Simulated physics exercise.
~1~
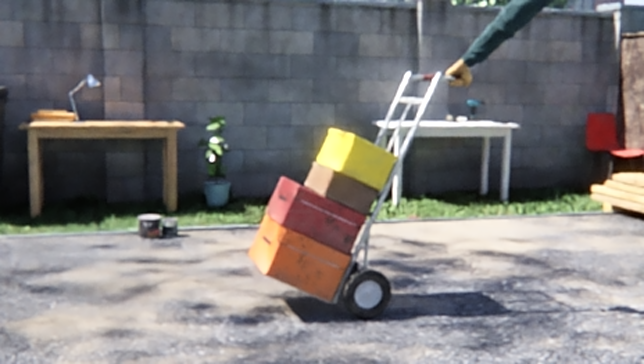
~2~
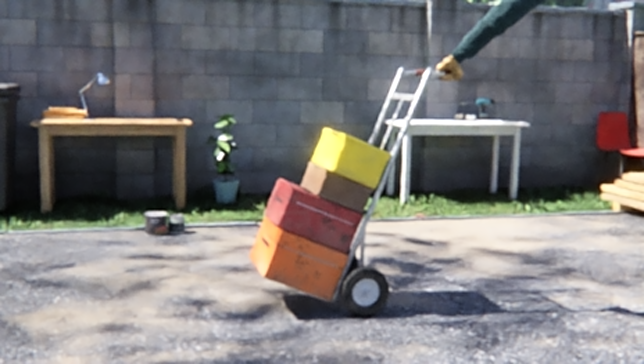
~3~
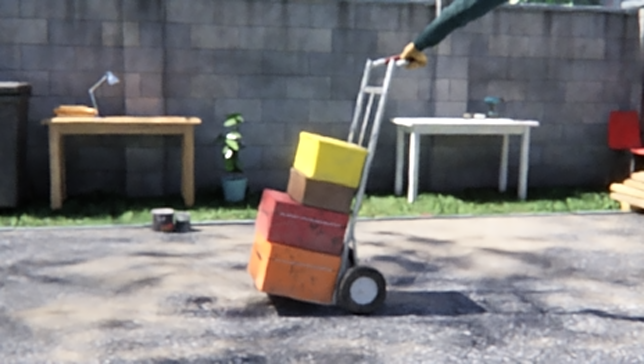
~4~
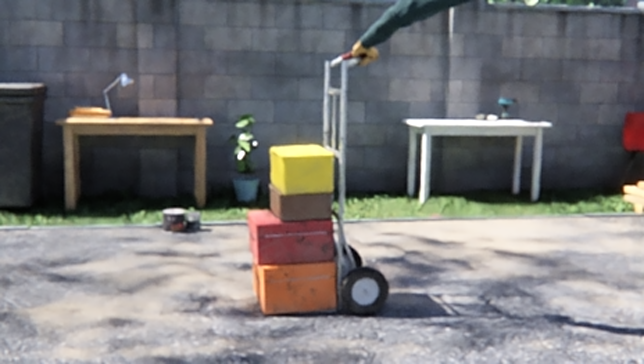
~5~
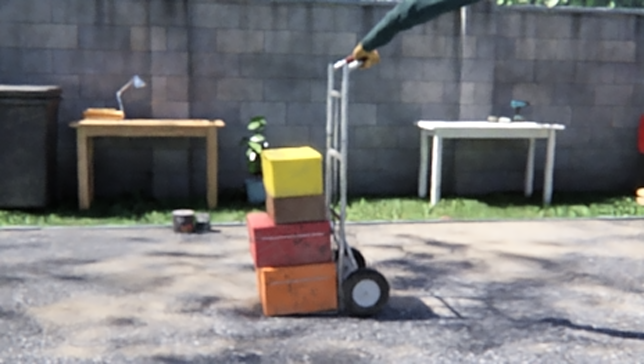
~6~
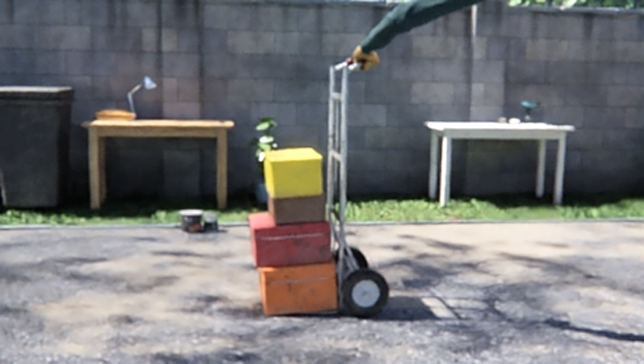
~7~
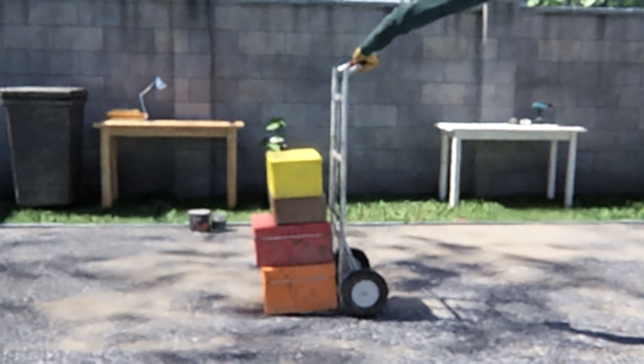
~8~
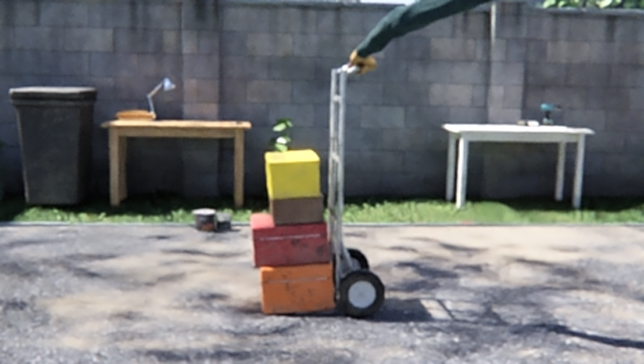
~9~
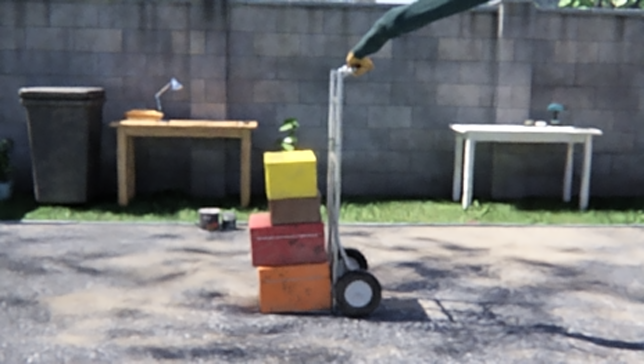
In a paved yard beside a block wall, a gloved hand swung a tilted hand truck upright, bringing its stack of orange and red toolboxes, a brown tote and a yellow tote level, and all four stayed stacked as the hand kept hold.
